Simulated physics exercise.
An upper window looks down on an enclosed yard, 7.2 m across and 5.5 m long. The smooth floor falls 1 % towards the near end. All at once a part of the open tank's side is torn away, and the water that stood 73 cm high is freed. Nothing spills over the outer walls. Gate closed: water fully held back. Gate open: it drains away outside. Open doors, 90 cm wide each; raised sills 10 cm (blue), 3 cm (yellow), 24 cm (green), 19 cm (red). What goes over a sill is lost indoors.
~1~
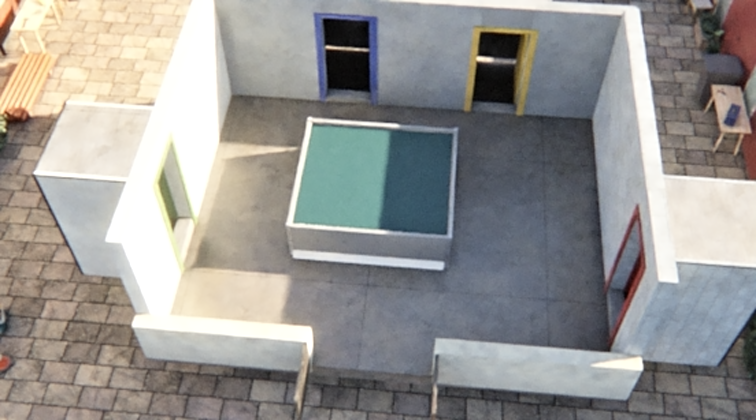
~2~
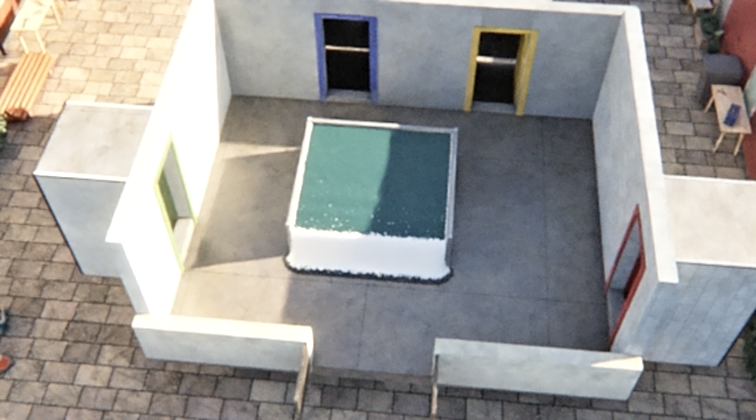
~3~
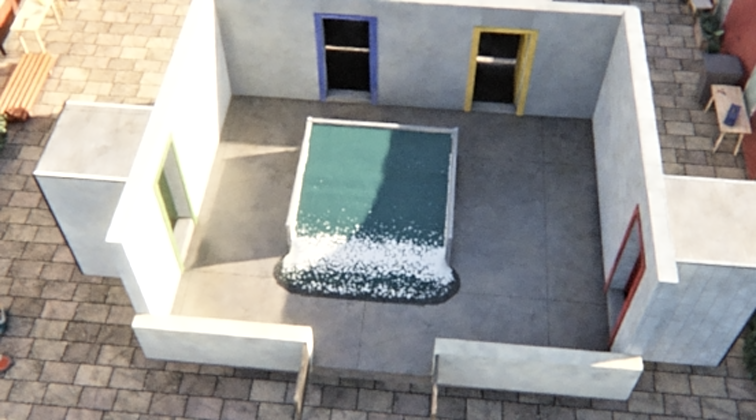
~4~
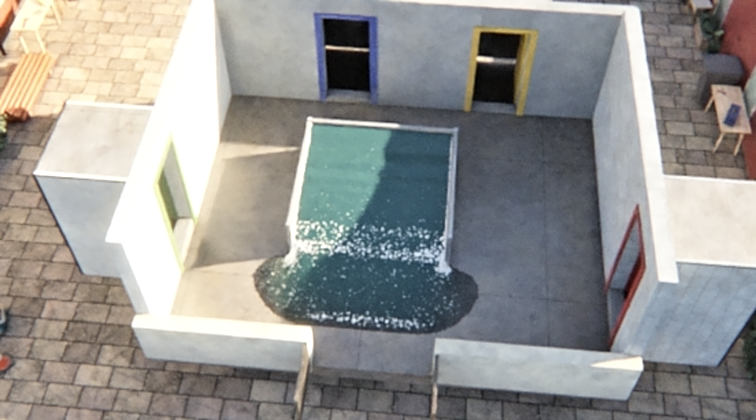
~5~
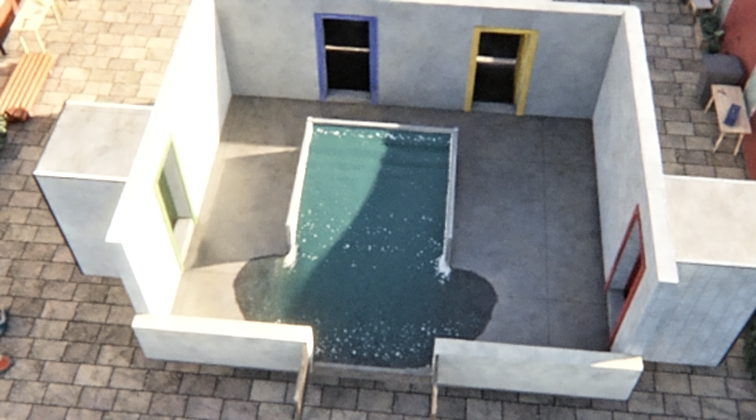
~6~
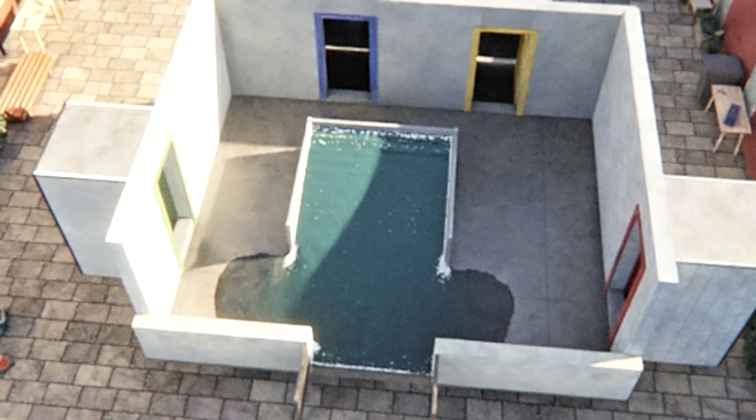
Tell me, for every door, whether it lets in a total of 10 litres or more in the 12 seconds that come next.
For every door: The blue door does not; the yellow door does; the green door does not; the red door does not.
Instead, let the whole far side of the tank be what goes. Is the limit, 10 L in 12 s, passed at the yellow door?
Yellow: Exceeds.
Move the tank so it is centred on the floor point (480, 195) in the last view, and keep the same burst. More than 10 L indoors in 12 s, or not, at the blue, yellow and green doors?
Blue gets no more than that, yellow gets more than that, green gets no more than that.
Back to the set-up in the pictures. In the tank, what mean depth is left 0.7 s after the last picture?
I'd put the average depth near 39 cm.
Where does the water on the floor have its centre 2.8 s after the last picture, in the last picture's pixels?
Roughly (358, 266) in the last picture.
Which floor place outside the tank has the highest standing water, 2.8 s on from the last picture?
Location: Approx. (163, 338).
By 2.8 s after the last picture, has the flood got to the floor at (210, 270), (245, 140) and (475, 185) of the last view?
Listed in sequence, the spots are drenched, drenched and bone dry.
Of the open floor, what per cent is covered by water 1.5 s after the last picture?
Roughly 35 percent.
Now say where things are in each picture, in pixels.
Still water, 73 cm deep, in the open tank at (376, 178), in the first picture.
The front is at (288, 258), 1.4 m from the gap at (369, 248); 0.7 m2 of floor is under water; 73 cm left at the back of the open tank, in the second picture.
Water pours out at (369, 250) and has run 1.6 m, to (278, 272); typically 14 cm deep outside, 73 cm at the open tank's back, in the third picture.
Water pours out at (369, 251) and has run 1.9 m, to (261, 285); typically 12 cm deep outside, 73 cm at the open tank's back, in the fourth picture.
The front is at (246, 306), 2.2 m from the gap at (369, 252); 6.5 m2 of floor is under water; 68 cm left at the back of the open tank, in the fifth picture.
Water pours out at (369, 252) and has run 2.7 m, to a hidden place; typically 10 cm deep outside, 61 cm at the open tank's back, in the sixth picture.
Then, 0.7 s after the last picture water covers 30 % of the floor and is deepest (44 cm) near (298, 340); blue door not reached, yellow door not reached, green door not reached, red door not reached.
Then, 1.5 s after the last picture water covers 35 % of the floor and is deepest (44 cm) near (163, 338); blue door not reached, yellow door not reached, green door 7 cm at the sill, 0 L in, red door 10 cm at the sill, 0 L in.
Then, 2.8 s after the last picture water covers 60 % of the floor and is deepest (29 cm) near (163, 338); blue door not reached, yellow door not reached, green door 13 cm at the sill, 0 L in, red door 15 cm at the sill, 1 L in.
Then, 6.3 s after the last picture water covers 95 % of the floor and is deepest (13 cm) near (218, 146); blue door 7 cm at the sill, 0 L in, yellow door 6 cm at the sill, 5 L in, green door 6 cm at the sill, 0 L in, red door 6 cm at the sill, 1 L in.
Then, 11.3 s after the last picture water covers 95 % of the floor and is deepest (9 cm) near (589, 297); blue door 3 cm at the sill, 0 L in, yellow door 5 cm at the sill, 40 L in, green door 7 cm at the sill, 0 L in, red door 5 cm at the sill, 1 L in.
